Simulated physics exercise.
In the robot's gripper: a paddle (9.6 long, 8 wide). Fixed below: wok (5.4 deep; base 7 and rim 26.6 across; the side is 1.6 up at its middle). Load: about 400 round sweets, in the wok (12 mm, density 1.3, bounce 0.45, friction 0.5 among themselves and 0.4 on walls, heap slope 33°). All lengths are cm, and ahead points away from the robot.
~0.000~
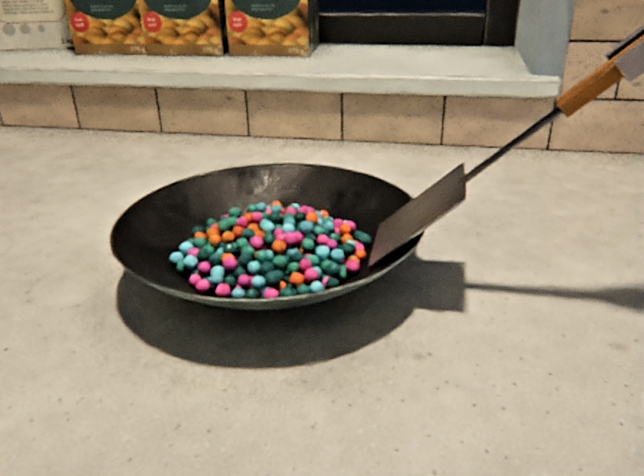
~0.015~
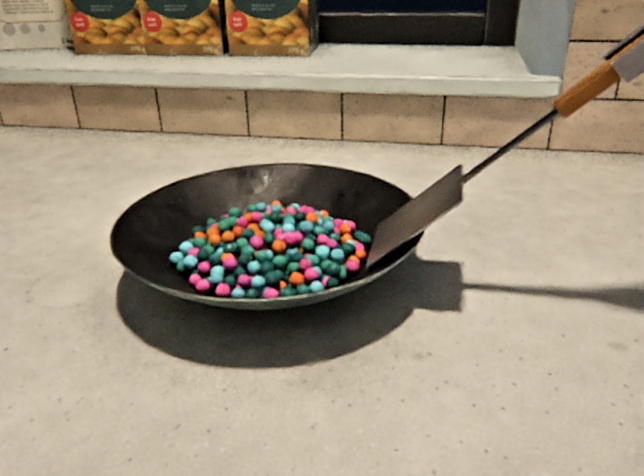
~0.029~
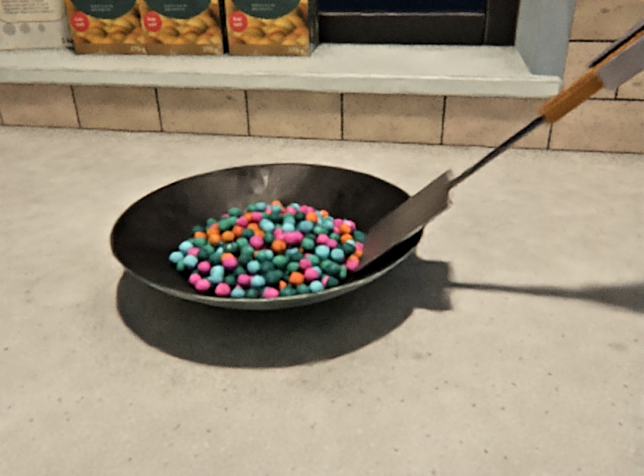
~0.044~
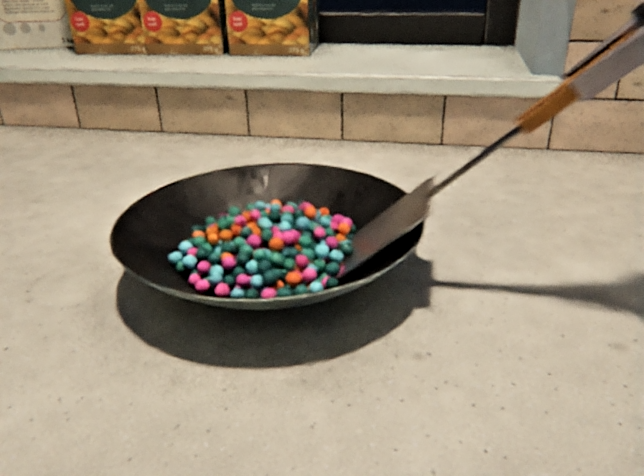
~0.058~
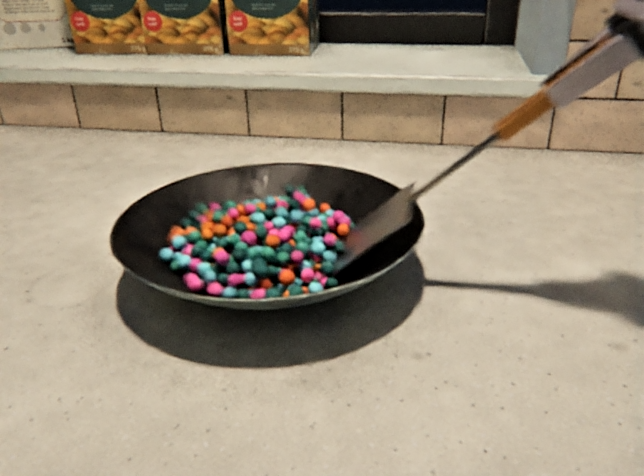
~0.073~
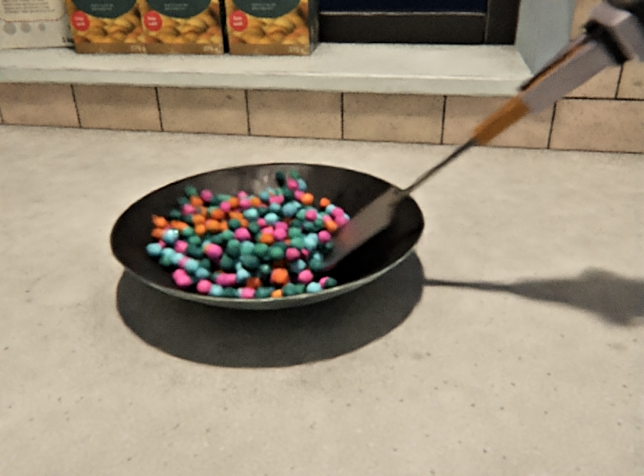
A dark, shallow wok heaped with small round sweets in teal, light blue, pink and orange sits on a pale grey counter, seen from slightly above by a still camera. Behind it are yellow-and-green boxes on a ledge above tan tiles. From the right, a gripper slides a flat metal paddle with an orange-brown handle leftward and down into the wok, pushing the sweets left.
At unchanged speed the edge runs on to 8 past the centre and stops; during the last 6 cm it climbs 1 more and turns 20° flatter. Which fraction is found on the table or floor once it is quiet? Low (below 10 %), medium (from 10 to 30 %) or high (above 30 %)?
On the table or floor the share is high, above 30 %.
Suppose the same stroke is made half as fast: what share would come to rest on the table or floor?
It would be near 20 per cent.
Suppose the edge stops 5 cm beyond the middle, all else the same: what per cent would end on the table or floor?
In that case some 15 per cent.
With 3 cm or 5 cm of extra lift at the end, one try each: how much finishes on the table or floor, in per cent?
Some 45 and 35 per cent.
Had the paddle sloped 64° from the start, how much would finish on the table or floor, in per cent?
It would be near 45 per cent.
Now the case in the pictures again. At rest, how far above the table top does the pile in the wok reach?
About 6.0 cm.
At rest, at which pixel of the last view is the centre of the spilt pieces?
Around (53, 238).
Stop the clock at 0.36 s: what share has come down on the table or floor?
Some 35 per cent.
After 0.11 s, sloping 43°, highest piece 8 above the table; 401 in the wok, 3 on the blade or in flight.
After 0.15 s, sloping 36°, highest piece 9 above the table; 390 in the wok, 14 on the blade or in flight.
After 0.36 s, sloping 23°, highest piece 7 above the table; 240 in the wok, 150 on the table or floor, 14 on the blade or in flight.
After 1.41 s, sloping 23°, highest piece 6 above the table; 237 in the wok, 167 on the table or floor.
In the end, 237 in the wok, 167 on the table or floor. That is 41 % on the table or floor.
